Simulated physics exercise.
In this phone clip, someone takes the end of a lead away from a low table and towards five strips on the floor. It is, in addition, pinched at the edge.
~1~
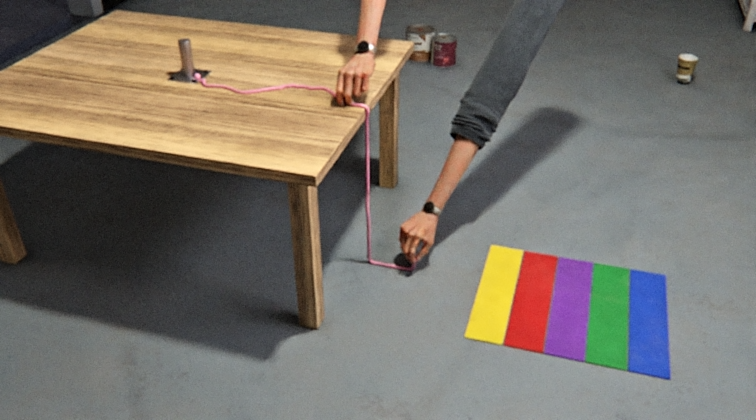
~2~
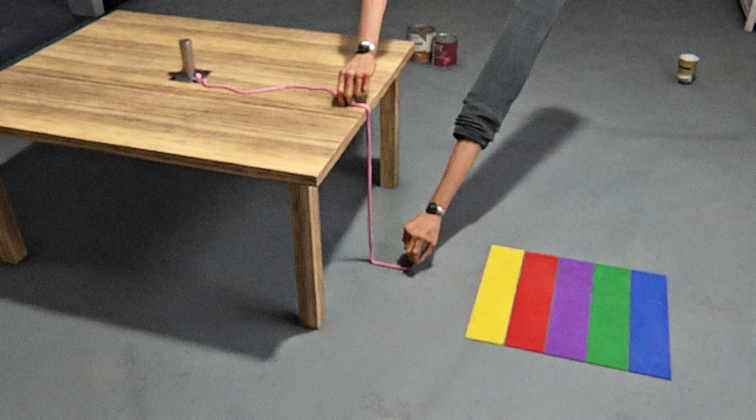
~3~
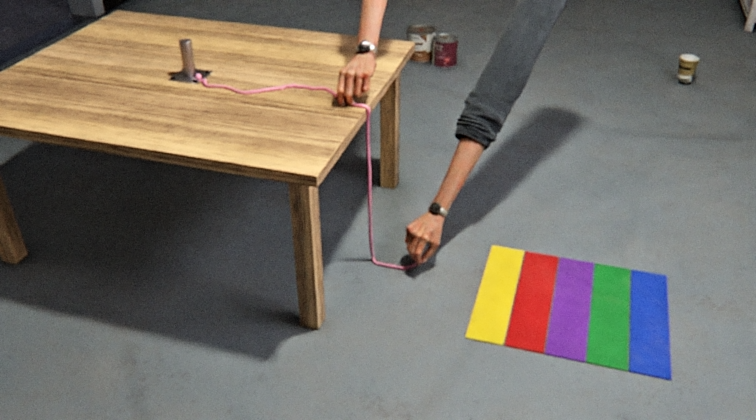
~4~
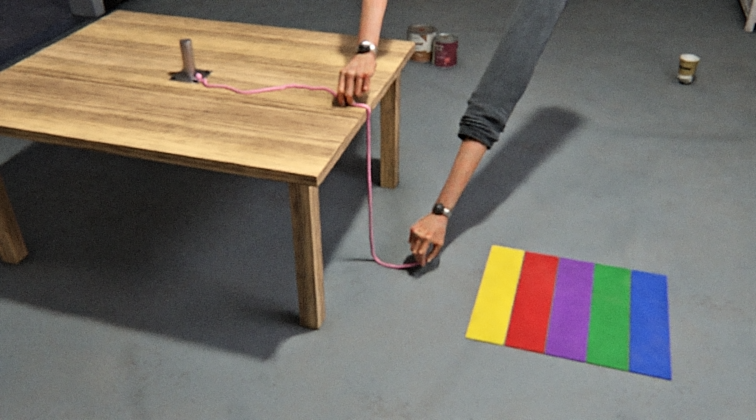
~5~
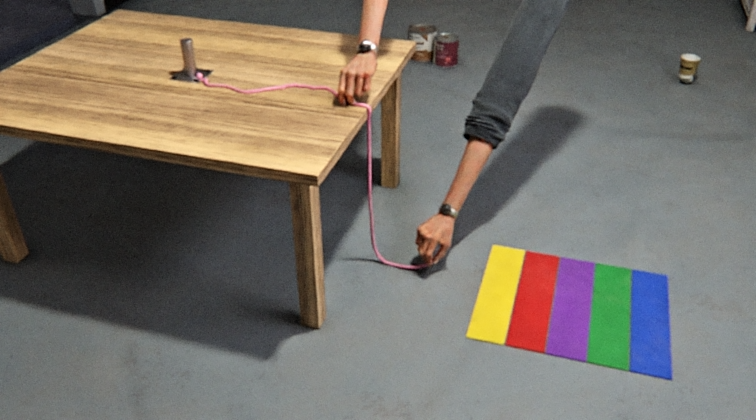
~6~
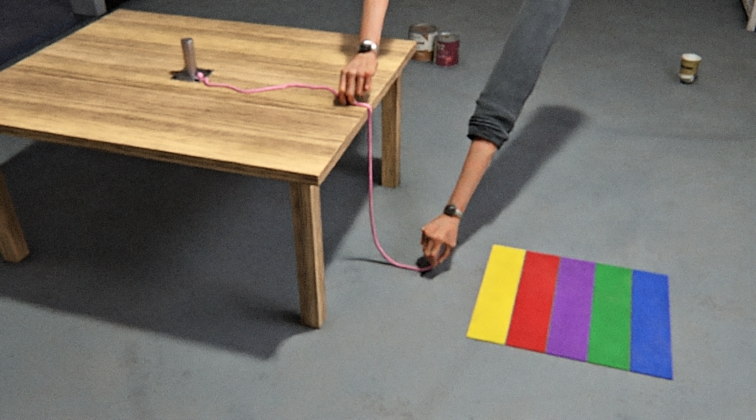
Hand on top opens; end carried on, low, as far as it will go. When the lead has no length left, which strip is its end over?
The purple strip.
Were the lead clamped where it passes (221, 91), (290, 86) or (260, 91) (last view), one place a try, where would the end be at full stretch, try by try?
(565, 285), (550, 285), (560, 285).
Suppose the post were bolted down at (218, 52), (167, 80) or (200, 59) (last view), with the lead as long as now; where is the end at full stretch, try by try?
The spots are near (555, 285), (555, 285) and (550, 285).
Soon after, end near (509, 276); over yellow.
After that, end near (551, 284); over red.
At the stop, end near (578, 289); over purple. The purple one.
